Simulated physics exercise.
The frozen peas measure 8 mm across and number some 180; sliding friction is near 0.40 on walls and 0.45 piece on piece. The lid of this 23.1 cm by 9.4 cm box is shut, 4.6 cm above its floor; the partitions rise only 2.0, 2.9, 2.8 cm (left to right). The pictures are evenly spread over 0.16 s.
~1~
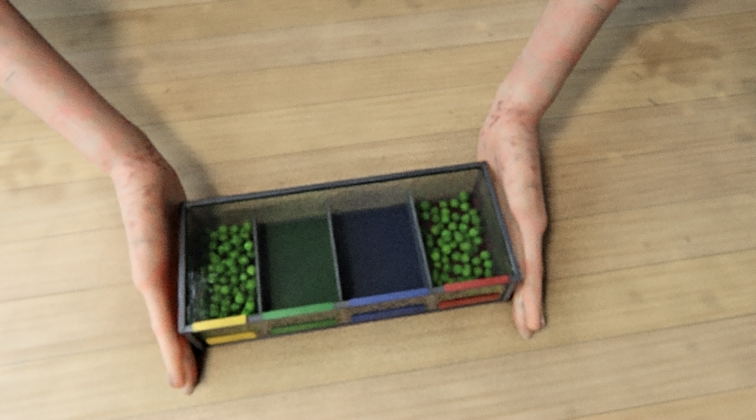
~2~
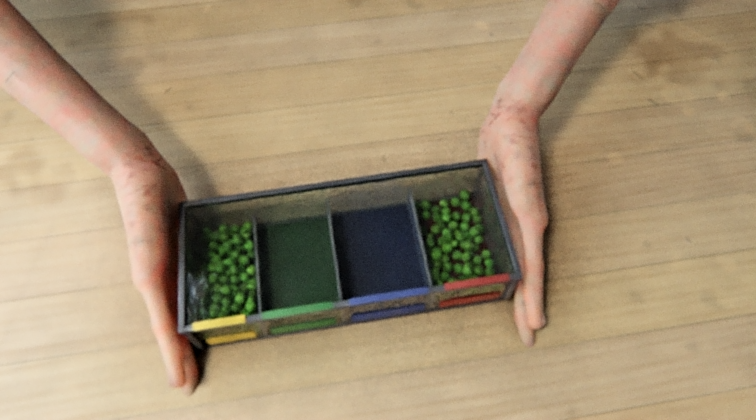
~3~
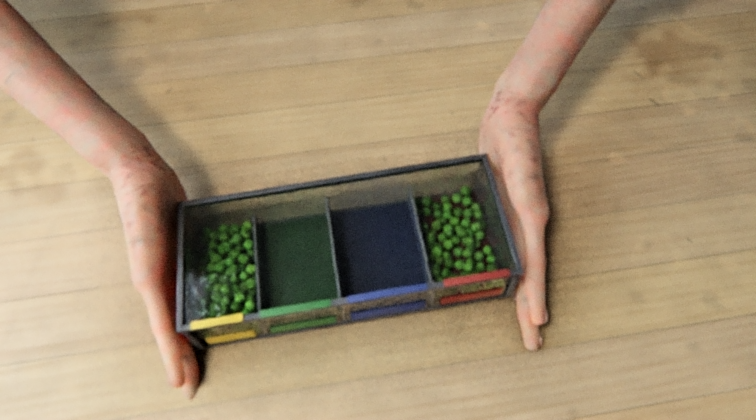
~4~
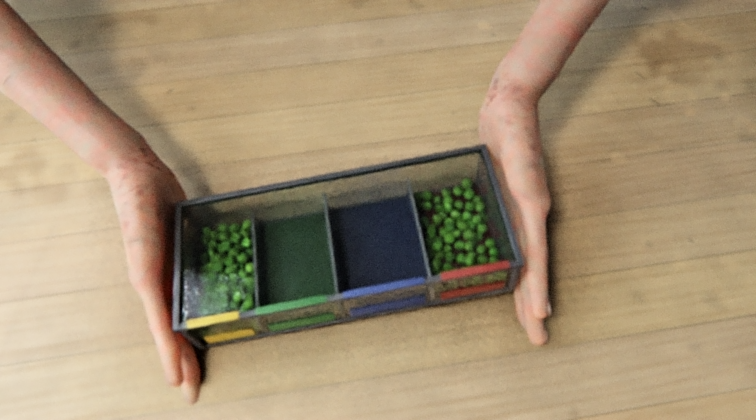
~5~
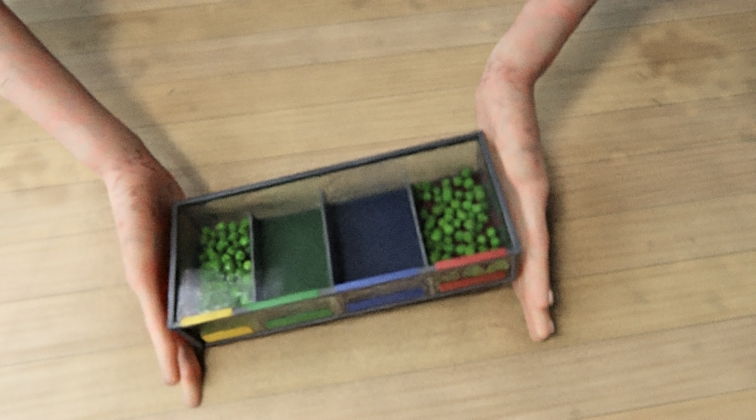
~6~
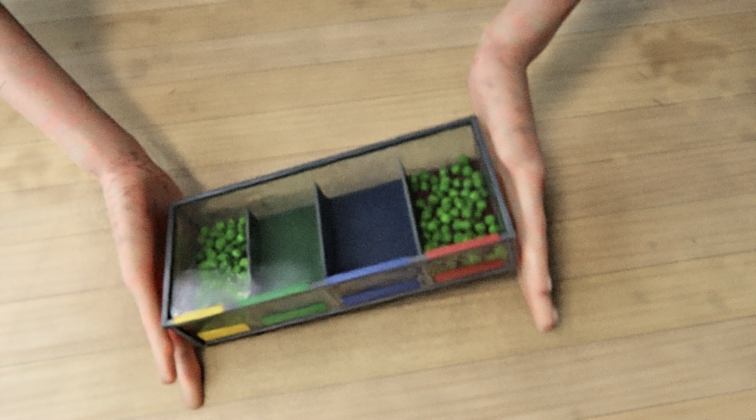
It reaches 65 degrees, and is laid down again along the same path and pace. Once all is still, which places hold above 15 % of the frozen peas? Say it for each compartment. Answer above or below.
Red above, blue below, green below, yellow above.
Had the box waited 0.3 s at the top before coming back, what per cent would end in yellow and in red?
Then: Yellow 60, red 40.
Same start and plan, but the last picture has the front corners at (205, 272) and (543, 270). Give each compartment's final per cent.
Red 40; blue 15; green 25; yellow 15.
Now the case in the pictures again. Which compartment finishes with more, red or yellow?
It is the yellow one.
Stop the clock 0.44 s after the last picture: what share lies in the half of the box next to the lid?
Roughly 10 per cent.
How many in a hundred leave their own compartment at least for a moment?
Some 5 per cent.
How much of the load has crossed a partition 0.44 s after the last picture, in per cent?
Some 0 per cent.
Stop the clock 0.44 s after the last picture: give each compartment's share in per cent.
Red 40; blue 0; green 0; yellow 60.
Then, 0.44 s after the last picture, tilt 64 degrees; red 40 %, yellow 60 %.
Then, 0.74 s after the last picture, tilt 26 degrees; red 30 %, blue 5 %, yellow 60 %.
Then, 1.13 s after the last picture, tilt 0 degrees; red 30 %, blue 5 %, yellow 60 %.
In the end, red 30 %, blue 5 %, green 0 %, yellow 60 %.
